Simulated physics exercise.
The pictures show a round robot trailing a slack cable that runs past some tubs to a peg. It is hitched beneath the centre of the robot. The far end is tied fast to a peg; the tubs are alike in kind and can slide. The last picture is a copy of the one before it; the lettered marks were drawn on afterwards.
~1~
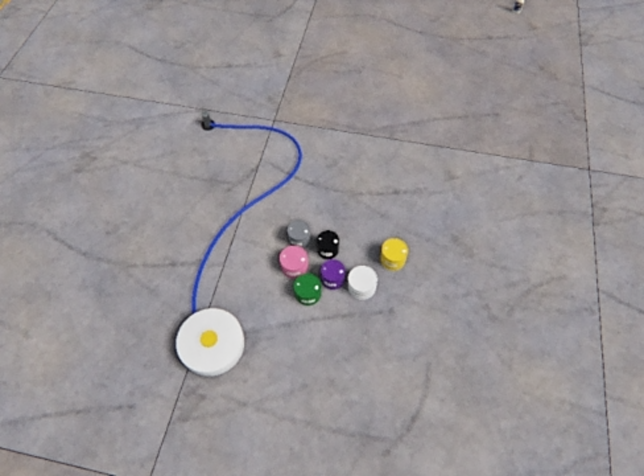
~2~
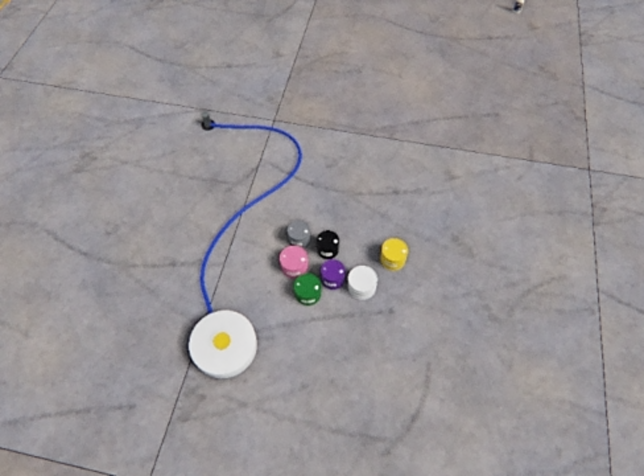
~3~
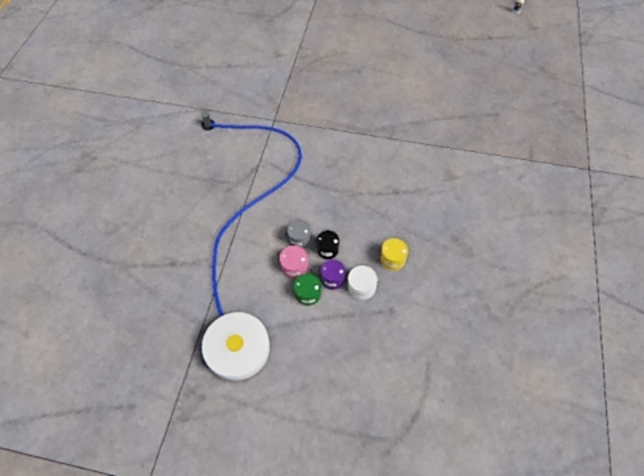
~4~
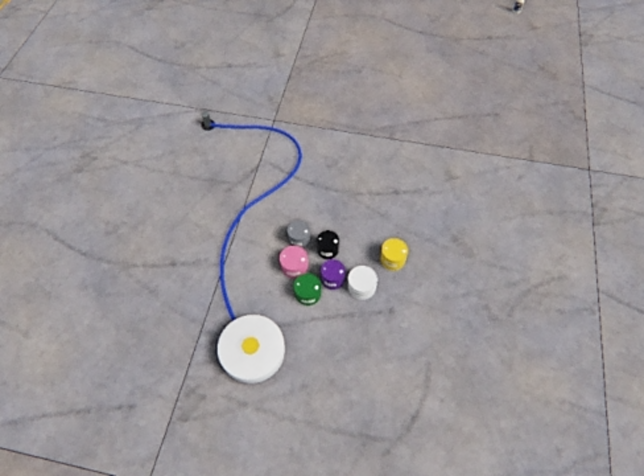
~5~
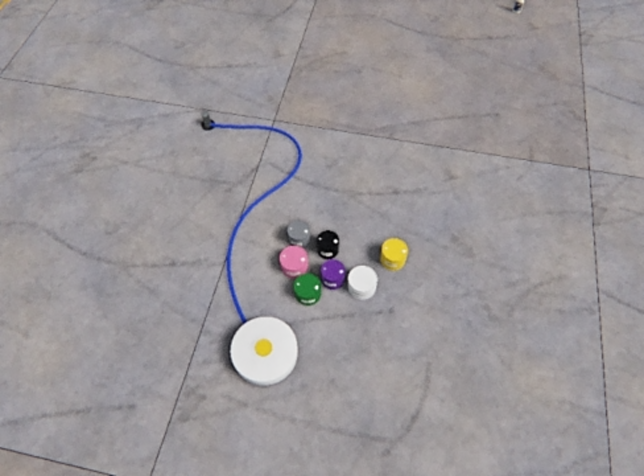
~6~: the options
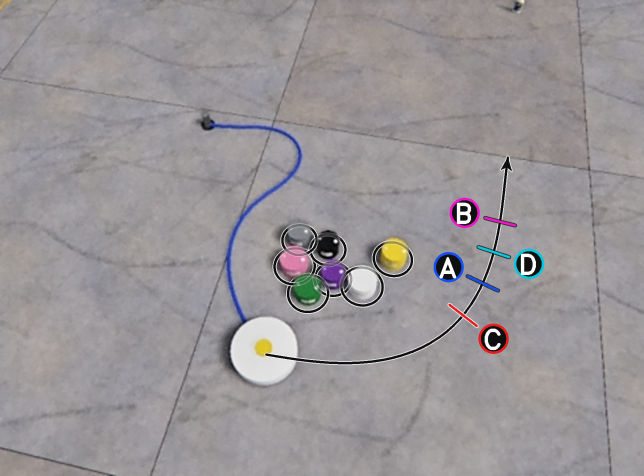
On a grey stone-tiled floor, a round white robot with a yellow centre sits at the end of a curving blue cord tied to a small dark peg, left of seven coloured tubs. The robot slides slowly a short way right, drawing the cord's near end along, while the tubs stay still.
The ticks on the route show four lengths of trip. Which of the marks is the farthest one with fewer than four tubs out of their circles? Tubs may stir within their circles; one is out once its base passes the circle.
No farther than C.
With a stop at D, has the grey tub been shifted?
Yes.
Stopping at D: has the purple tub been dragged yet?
Yes.
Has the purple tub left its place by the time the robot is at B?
By then, yes.
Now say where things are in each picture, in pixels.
Grey tub (299, 235); yellow tub (394, 255); robot (211, 342), in the first frame.
Robot (224, 345); purple tub (333, 275), in the second frame.
Robot (237, 347); white tub (362, 283), in the third frame.
Robot (252, 349); black tub (328, 245), in the fourth frame.
Robot (265, 351); yellow tub (394, 255); peg (207, 120); purple tub (333, 275), in the fifth frame.
On the marked copy, A at (483, 283); B at (500, 222); C at (463, 315); D at (494, 252); the route from (266, 355) via (466, 312) to (508, 158).
Taking C. A third of the way, robot (343, 360).
Two thirds of the way, robot (416, 347).
When it is over, robot (466, 311); purple tub (341, 268); green tub (317, 274); pink tub (296, 259); two over the rings.
As for the rest, A has six over the rings; B has seven over the rings; D has seven over the rings.
